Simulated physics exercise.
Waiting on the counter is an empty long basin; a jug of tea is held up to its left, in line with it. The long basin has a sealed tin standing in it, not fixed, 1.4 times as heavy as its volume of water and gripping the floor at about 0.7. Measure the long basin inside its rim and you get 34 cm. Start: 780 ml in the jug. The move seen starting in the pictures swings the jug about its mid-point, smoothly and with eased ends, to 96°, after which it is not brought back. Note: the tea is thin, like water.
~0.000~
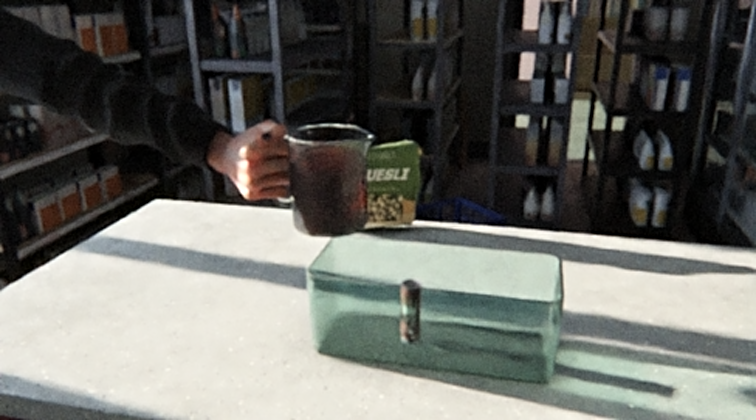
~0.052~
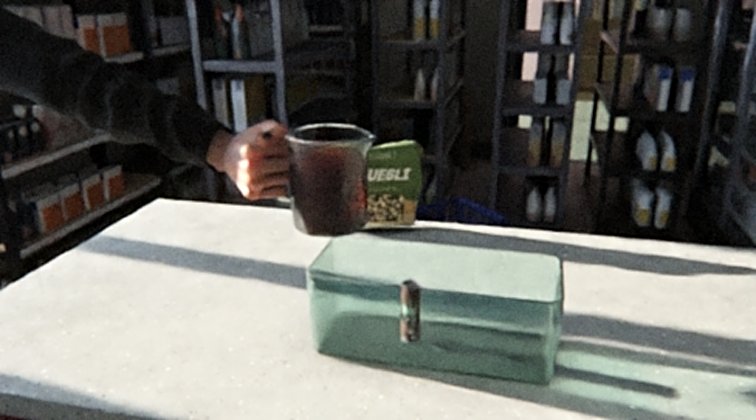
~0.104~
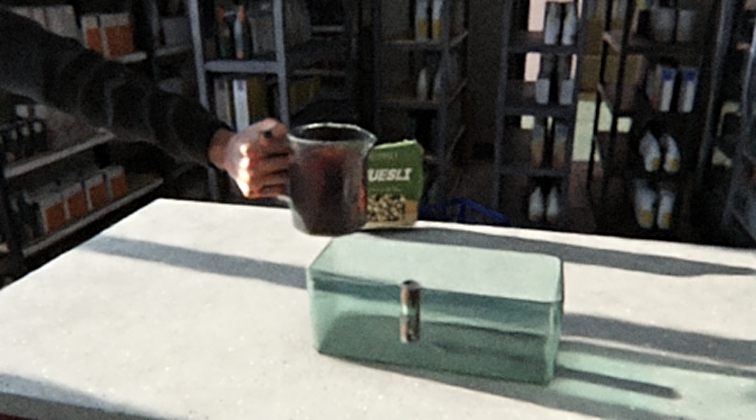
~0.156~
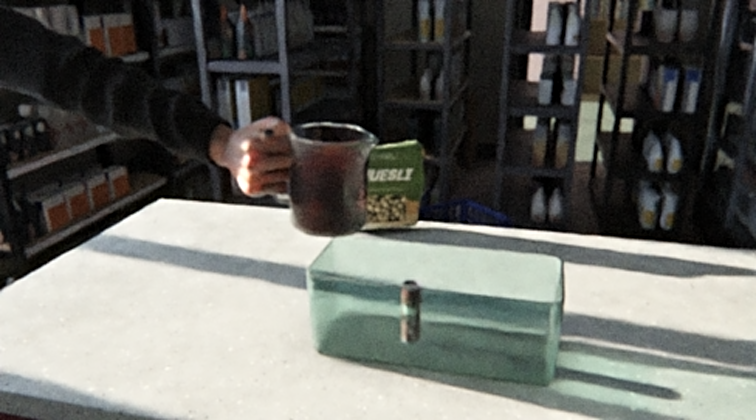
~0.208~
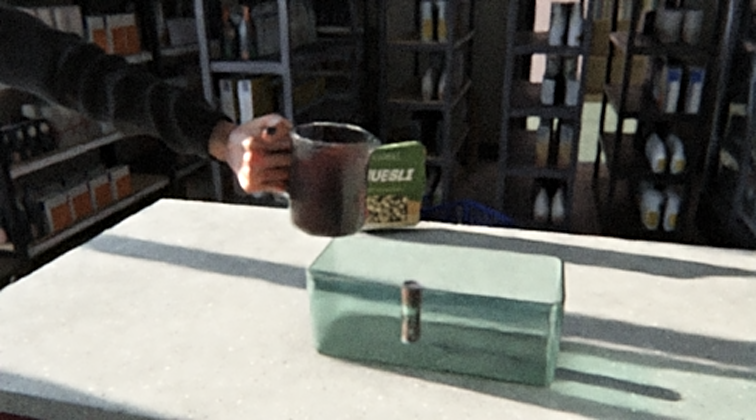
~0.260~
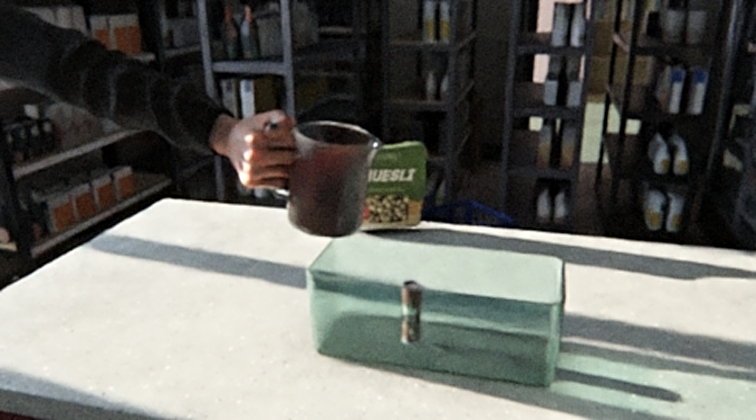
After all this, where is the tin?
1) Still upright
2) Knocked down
Answer: 1.
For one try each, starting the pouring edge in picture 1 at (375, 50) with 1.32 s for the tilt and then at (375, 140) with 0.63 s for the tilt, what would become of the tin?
First it stays on its base; then it stays on its base.
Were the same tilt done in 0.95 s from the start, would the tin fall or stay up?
Well, the tin simply holds firm.
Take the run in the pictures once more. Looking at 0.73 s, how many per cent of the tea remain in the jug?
94 %.
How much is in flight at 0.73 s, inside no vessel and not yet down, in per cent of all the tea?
My guess is roughly 6 %.
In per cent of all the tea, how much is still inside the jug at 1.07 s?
Remaining share: Approx. 52 %.
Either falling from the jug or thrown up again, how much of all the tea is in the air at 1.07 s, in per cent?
I'd put it at about 16 per cent of the liquid.
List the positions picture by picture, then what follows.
In the first picture, tilt 0°; pouring edge (375, 138); surface from (295, 153) to (364, 157); the long basin's rim runs from (320, 255) to (562, 279); the tin's top is at (411, 286).
In the second picture, tilt 0°; pouring edge (376, 138); surface from (295, 153) to (364, 157).
In the third picture, tilt 1°; pouring edge (377, 139); surface from (296, 152) to (365, 157).
In the fourth picture, tilt 3°; pouring edge (378, 140); surface from (296, 152) to (366, 157).
In the fifth picture, tilt 6°; pouring edge (380, 143); surface from (298, 152) to (367, 158).
In the sixth picture, tilt 9°; pouring edge (383, 146); surface from (299, 153) to (369, 158).
By 0.73 s the tilt is 56° and 94 per cent is still to pour; the tin stands where it began.
By 1.07 s the tilt is 88° and 52 per cent is still to pour; the tin stands where it began.
By 1.43 s the tilt is 96° and 13 per cent is still to pour; the tin stands where it began.
By 1.82 s the tilt is 96° and 2 per cent is still to pour; the tin stands where it began.
At rest the tin stands where it began.
